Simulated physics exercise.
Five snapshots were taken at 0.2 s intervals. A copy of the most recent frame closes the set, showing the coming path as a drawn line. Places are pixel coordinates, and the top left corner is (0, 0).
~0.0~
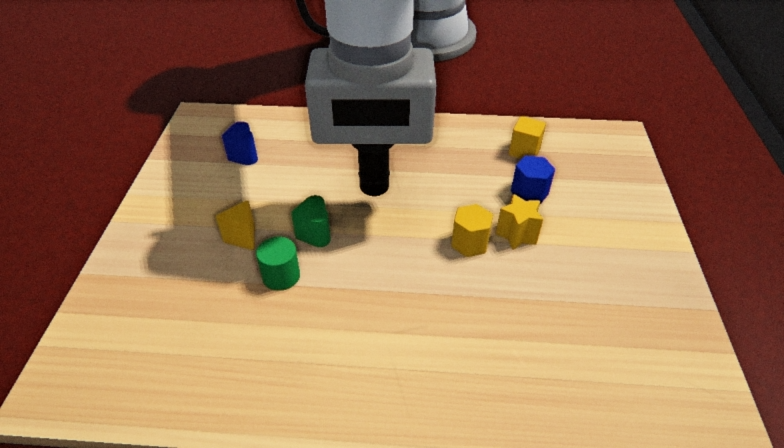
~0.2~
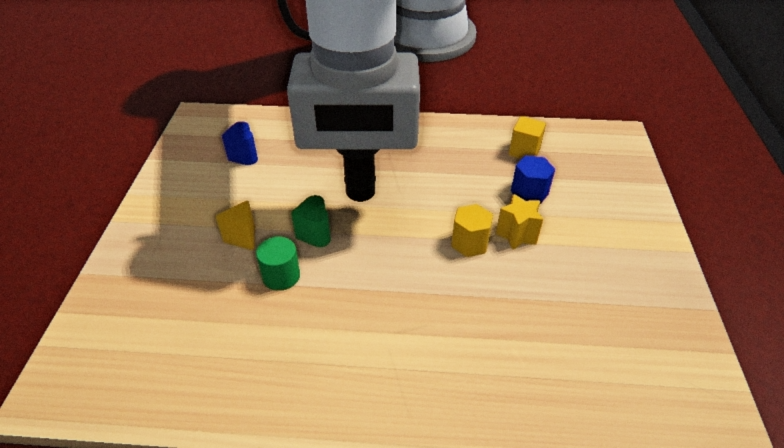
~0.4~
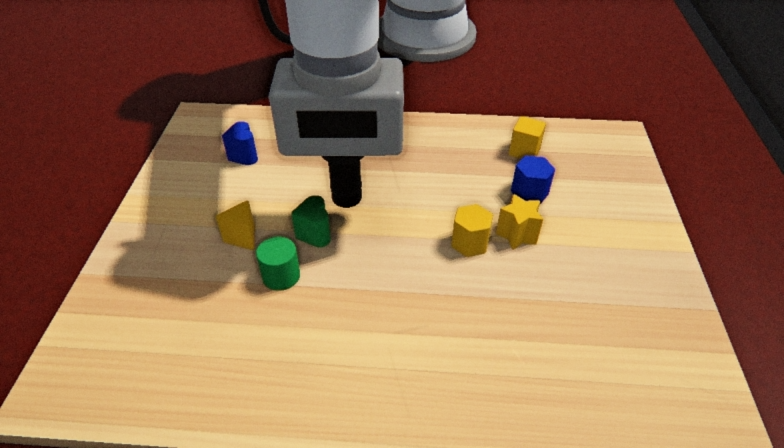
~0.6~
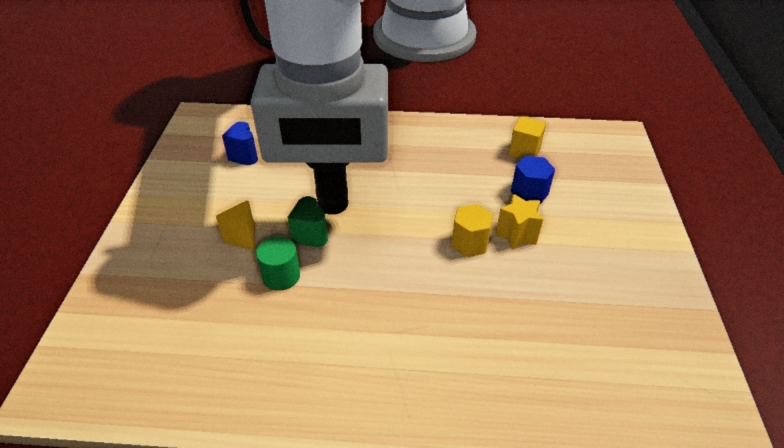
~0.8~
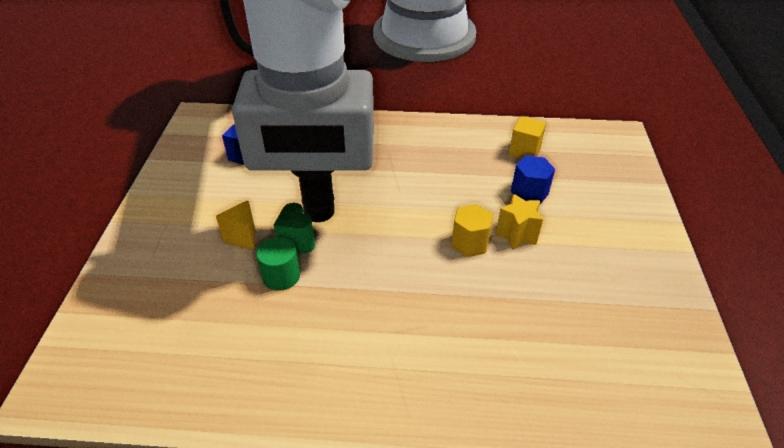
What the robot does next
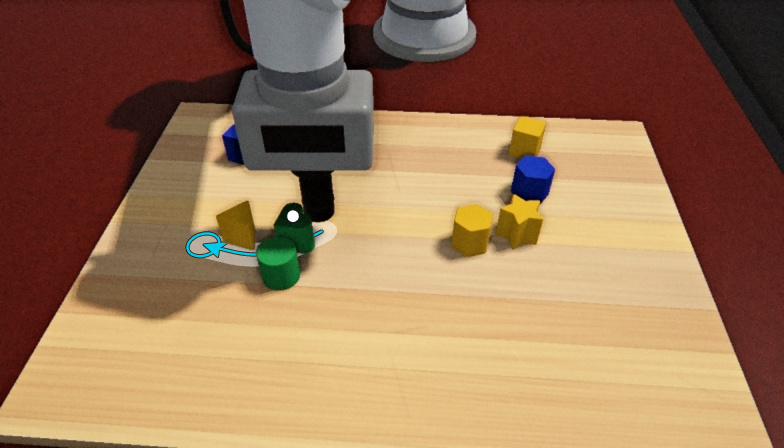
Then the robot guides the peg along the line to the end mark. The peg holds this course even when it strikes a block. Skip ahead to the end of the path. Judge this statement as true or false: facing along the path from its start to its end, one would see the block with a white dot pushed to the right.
This is false.
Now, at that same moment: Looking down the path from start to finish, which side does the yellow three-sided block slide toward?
Picture yourself facing from the start of the path to its end: The yellow three-sided block moves off to your right.
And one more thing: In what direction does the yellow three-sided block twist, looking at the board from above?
Rotation: Clockwise.
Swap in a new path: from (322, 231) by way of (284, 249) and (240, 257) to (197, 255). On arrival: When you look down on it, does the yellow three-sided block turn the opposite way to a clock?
My answer is no.
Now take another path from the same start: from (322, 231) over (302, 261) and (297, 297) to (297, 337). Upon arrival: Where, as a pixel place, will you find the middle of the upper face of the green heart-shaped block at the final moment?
Its top middle: (269, 231).
Path on the board, from (322, 231) over (285, 249) and (242, 253) to (203, 245); the dot is on the green heart-shaped block.
The first path, step by step. One third of the way, peg (281, 231); green round block (265, 261); green heart-shaped block (252, 234).
Two thirds of the way, peg (237, 235); yellow three-sided block (222, 212), turned 60° clockwise; green round block (265, 261); green heart-shaped block (213, 245), turned 20° anticlockwise.
At the end, peg (197, 226); yellow three-sided block (203, 200), turned 105° clockwise; green round block (265, 261); green heart-shaped block (205, 246), turned 50° anticlockwise.
